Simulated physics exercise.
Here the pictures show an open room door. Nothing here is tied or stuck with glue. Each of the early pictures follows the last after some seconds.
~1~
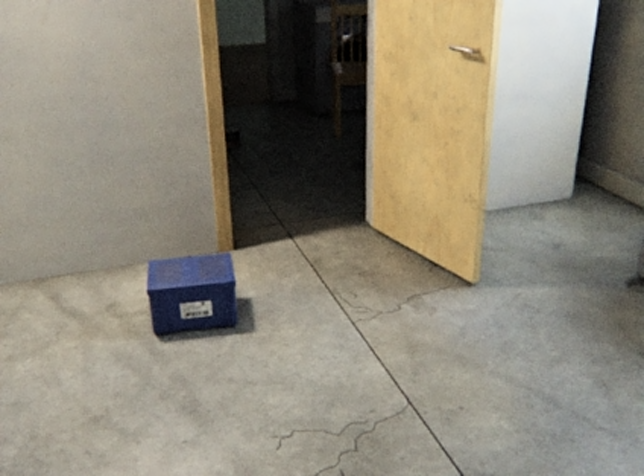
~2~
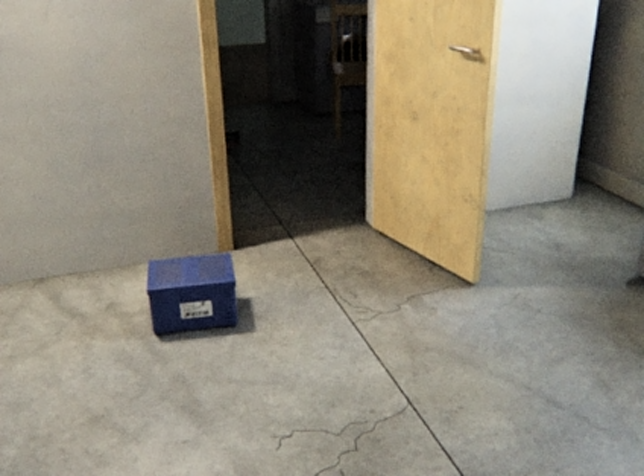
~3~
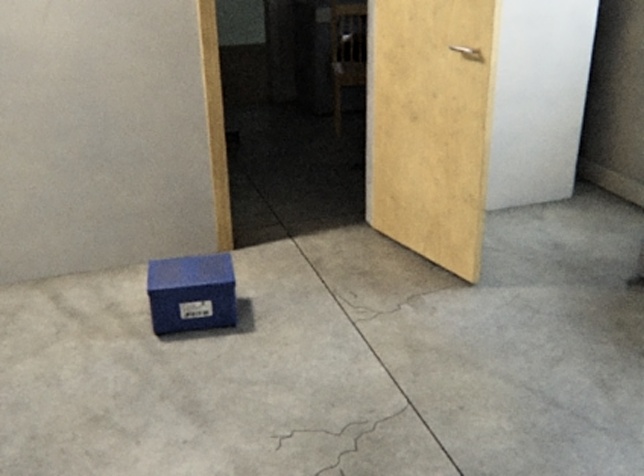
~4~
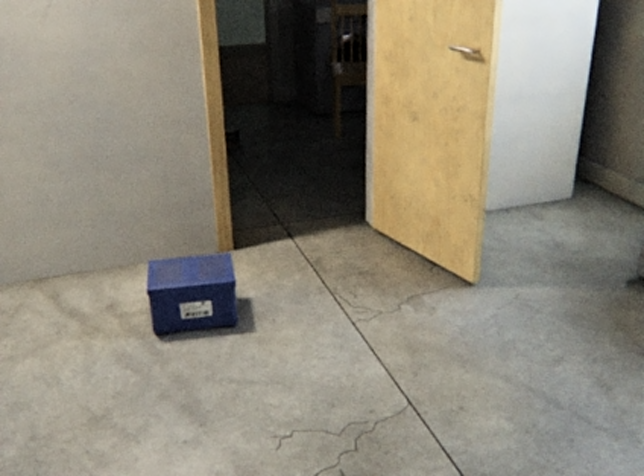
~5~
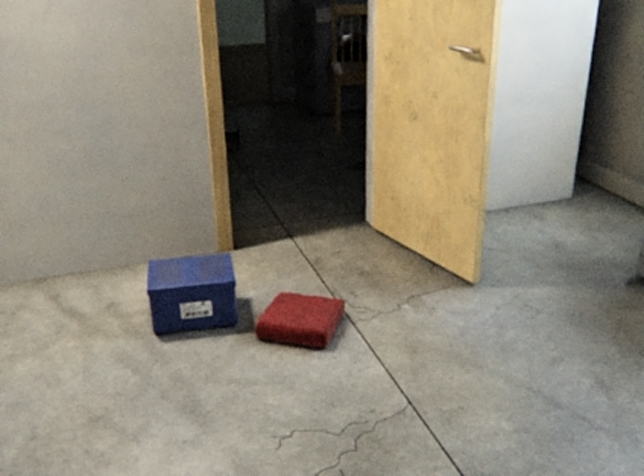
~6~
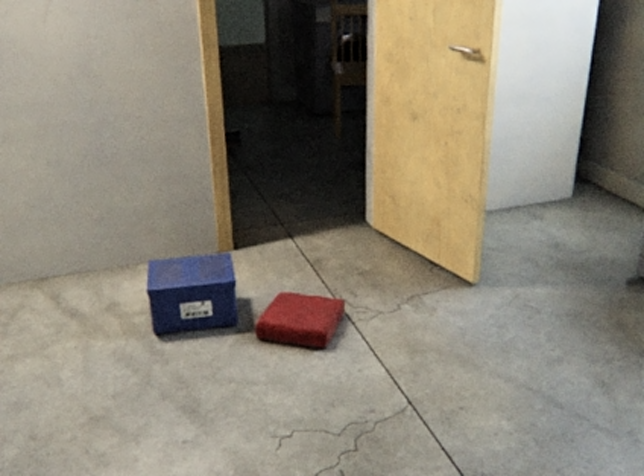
In a room with a cracked concrete floor, a wooden door stands wide open and still beside a blue tote. Nothing moves at first, then a red cushion appears on the floor just right of the tote and stays still.
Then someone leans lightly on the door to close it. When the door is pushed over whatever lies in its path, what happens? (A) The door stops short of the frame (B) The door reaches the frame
The answer is B.
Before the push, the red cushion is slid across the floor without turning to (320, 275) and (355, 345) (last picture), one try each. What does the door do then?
It gets caught first and ends up closed second.
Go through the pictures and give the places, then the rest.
In the first picture, door wide open and still; blue tote (193, 293).
In the second picture, door wide open and still; blue tote (193, 293).
In the third picture, door wide open and still; blue tote (193, 293).
In the fourth picture, door wide open and still; blue tote (193, 293).
In the fifth picture, door wide open and still; blue tote (193, 293).
In the sixth picture, door wide open and still; red cushion (301, 318); blue tote (193, 293).
Then, 0.90 s past the last view, door 82° open.
Then, 1.60 s past the last view, door 51° open.
Then, 2.30 s past the last view, door 20° open.
Finally, door 0° open; both still in place. Final places as the last picture's camera would see them, red cushion near (301, 318).
